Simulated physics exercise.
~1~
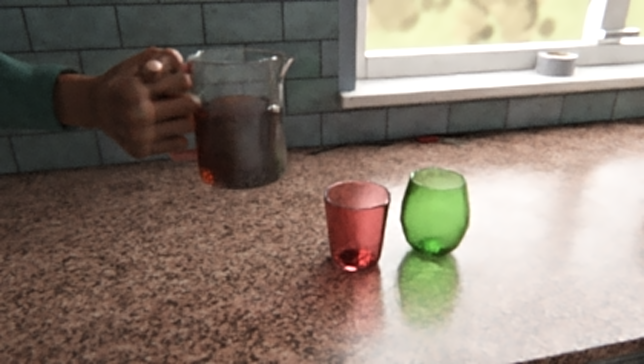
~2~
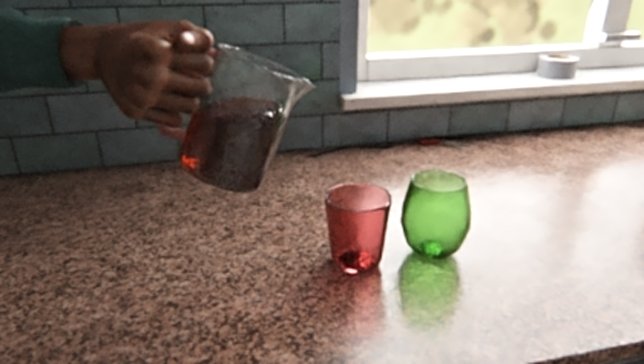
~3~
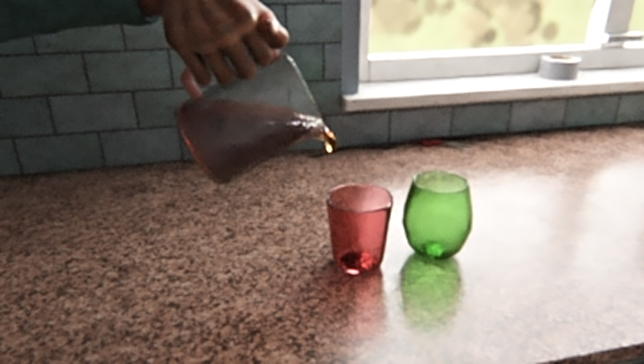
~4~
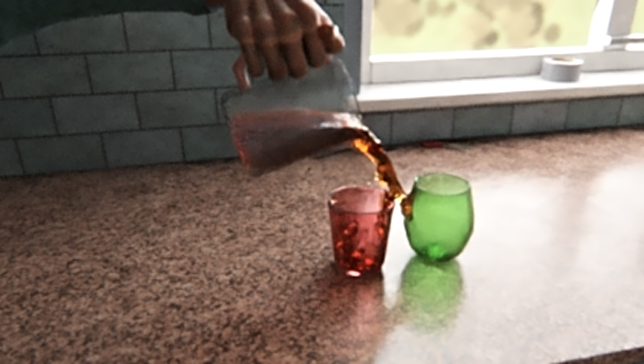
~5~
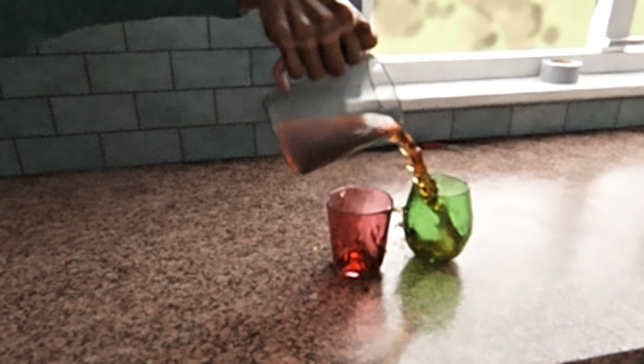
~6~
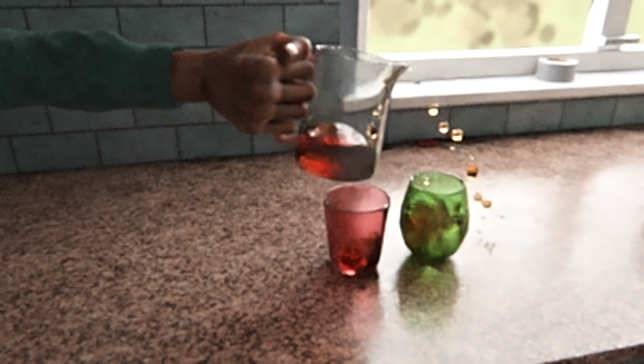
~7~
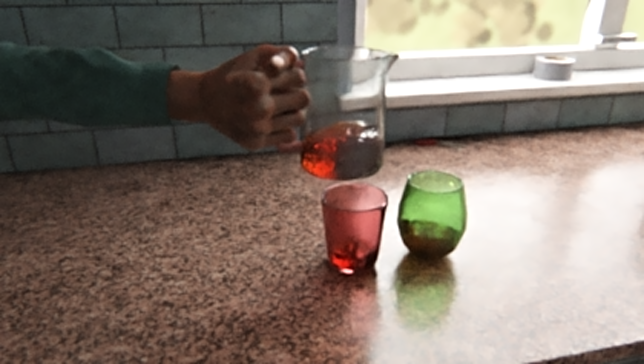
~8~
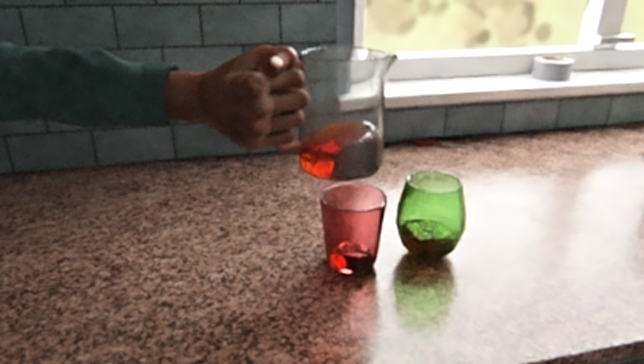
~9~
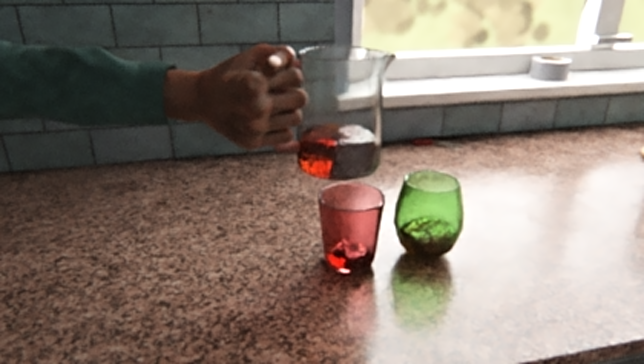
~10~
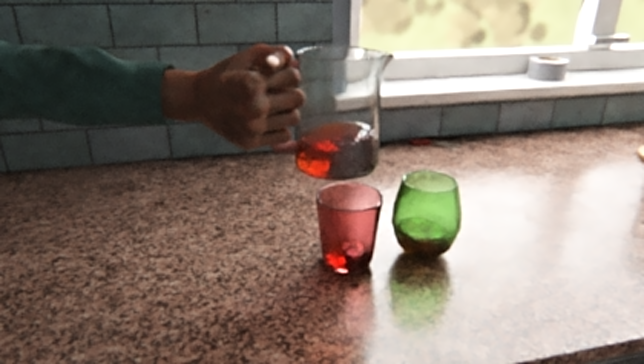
Kitchen counter by a window, a hand tilting a glass pitcher, pouring brown liquid into red and green glasses, then levelling it.
